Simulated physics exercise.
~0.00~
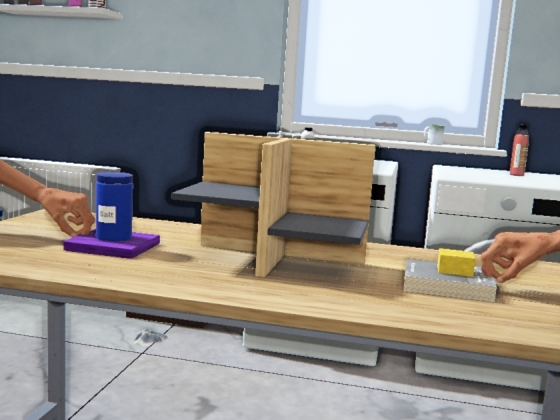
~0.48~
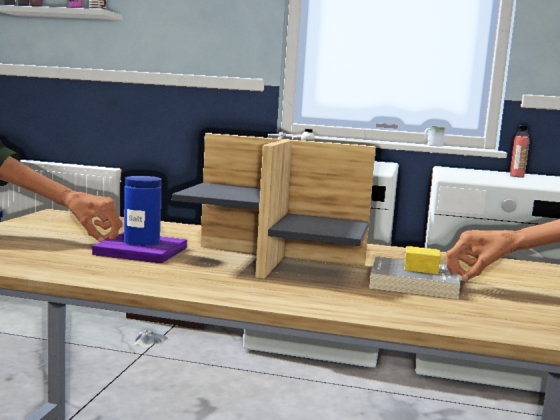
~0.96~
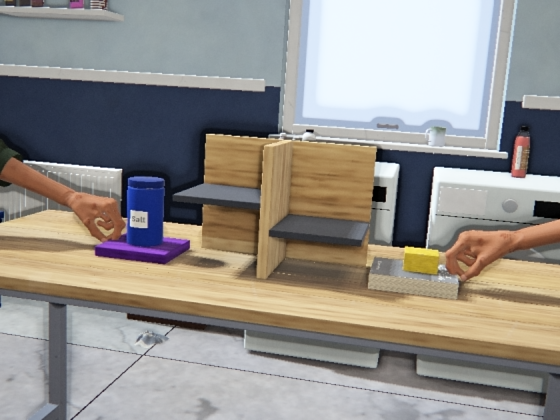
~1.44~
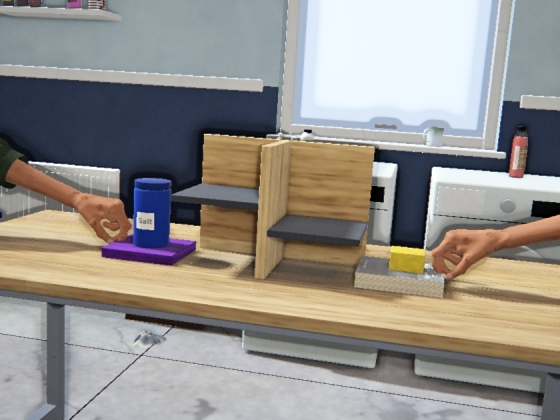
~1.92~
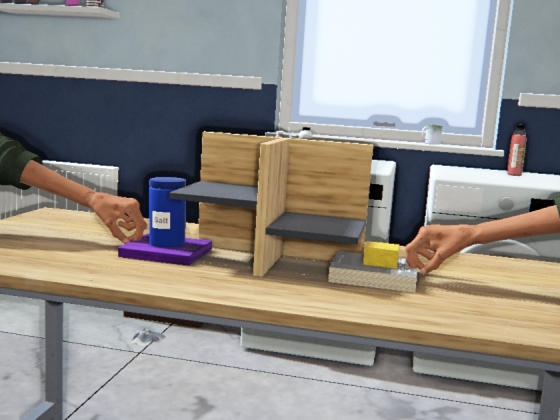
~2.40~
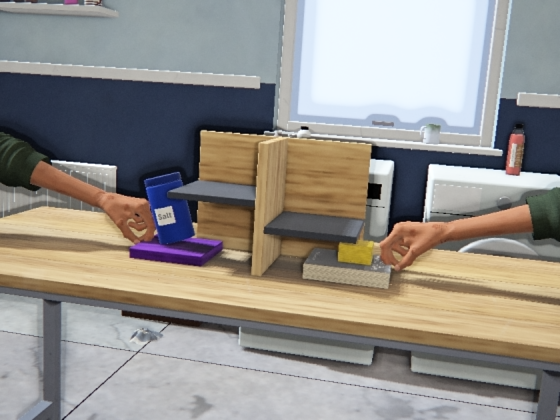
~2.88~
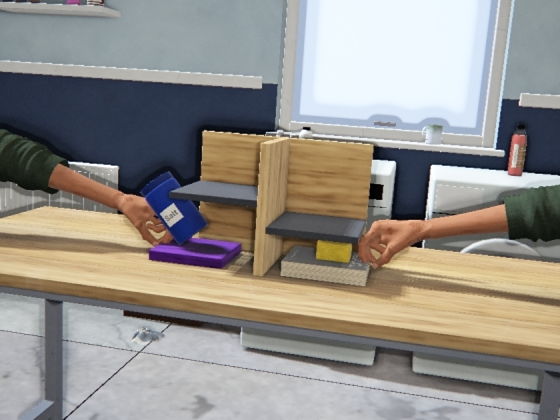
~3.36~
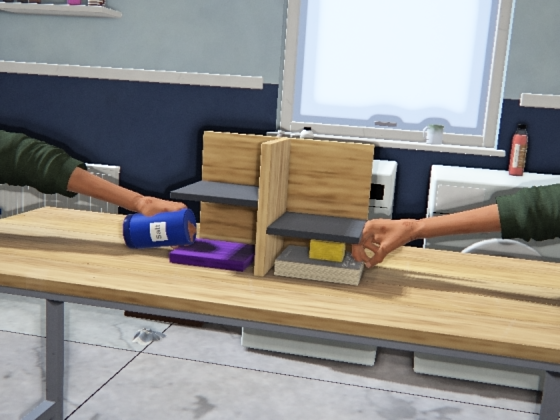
In the video, two hands push a purple board carrying a blue jar and a grey book carrying a yellow block inward beneath a wooden rack's shelves; the jar strikes the left shelf, tips and ends on its side, while the block slides under the right shelf untouched.
